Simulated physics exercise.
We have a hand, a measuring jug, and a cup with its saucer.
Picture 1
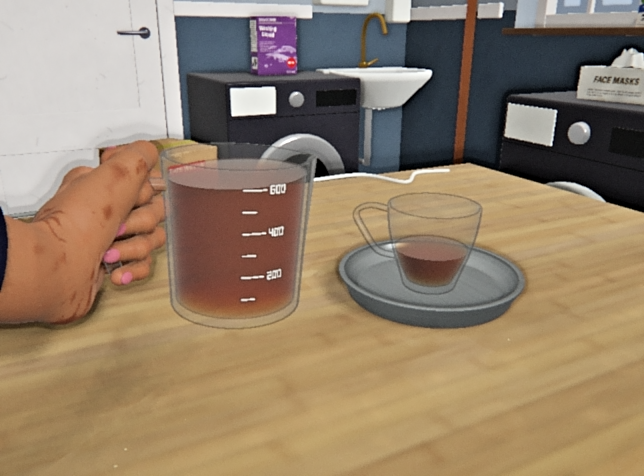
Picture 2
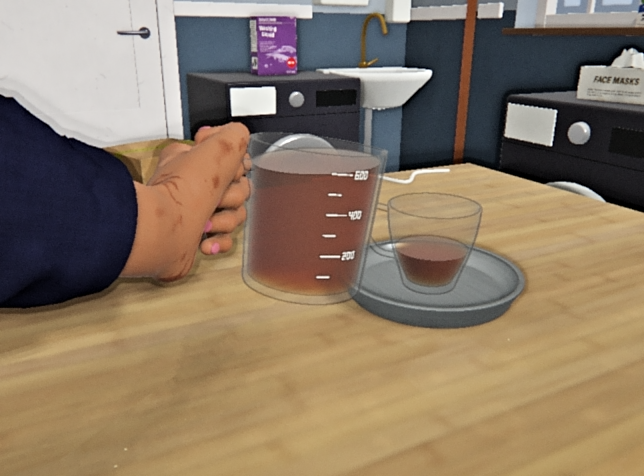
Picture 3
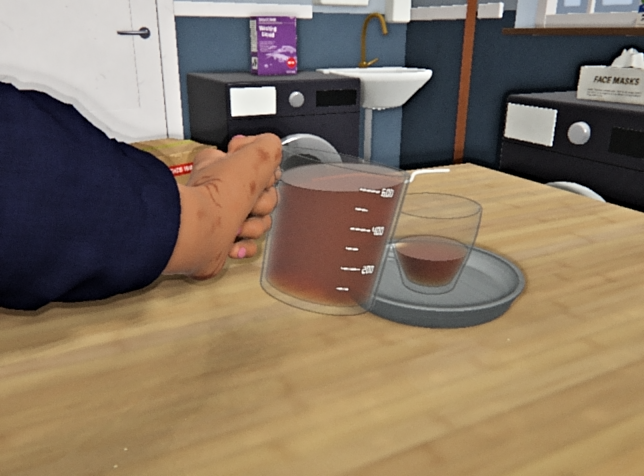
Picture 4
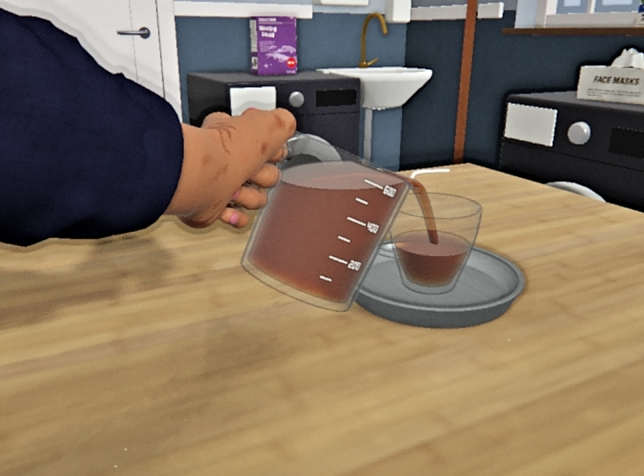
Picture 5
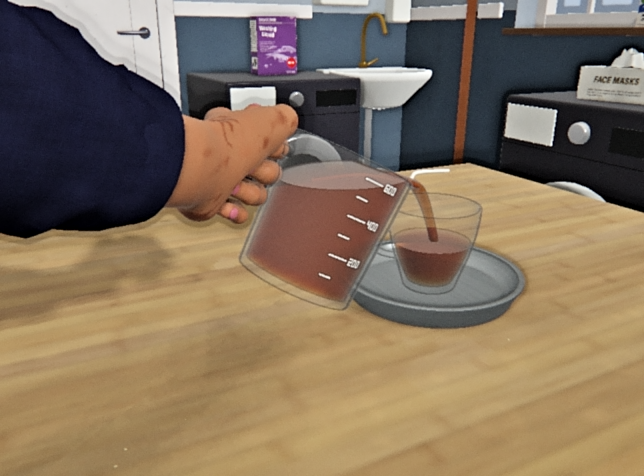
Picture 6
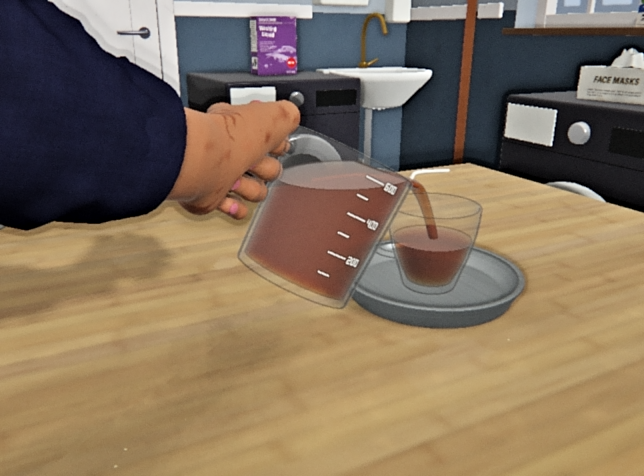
A hand lifts a measuring jug, moves it right and pours tea into a cup.
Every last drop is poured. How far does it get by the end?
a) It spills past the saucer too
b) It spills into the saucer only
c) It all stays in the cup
The answer is a.
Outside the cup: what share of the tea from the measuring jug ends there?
Around 70 per cent.
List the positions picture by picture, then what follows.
The measuring jug is picked up; measuring jug (237, 226) nearly full; cup (432, 241) about a third full; saucer (489, 311) dry, in the first picture.
The measuring jug leans over the cup; measuring jug nearly full, surface at (317, 160); cup about a third full, surface at (431, 248), in the second picture.
The measuring jug leans over the cup; measuring jug (332, 224) nearly full; cup (432, 241) about a third full, in the third picture.
The tea is flowing; measuring jug (325, 218) tipped 25° with nearly all of its load; cup about half full, surface at (431, 243), in the fourth picture.
The tea is flowing; measuring jug (324, 216) tipped 30° with nearly all of its load; cup (432, 241) about half full, in the fifth picture.
The tea is flowing; measuring jug (324, 215) tipped 30° with nearly all of its load; cup about half full, surface at (432, 238); saucer (489, 311) dry, in the sixth picture.
Next, the cup is full to the brim; the saucer is wet, with room to spare.
After that, the cup is full to the brim; the saucer is full and running over.
Finally, the cup is full to the brim; the saucer is full and running over.
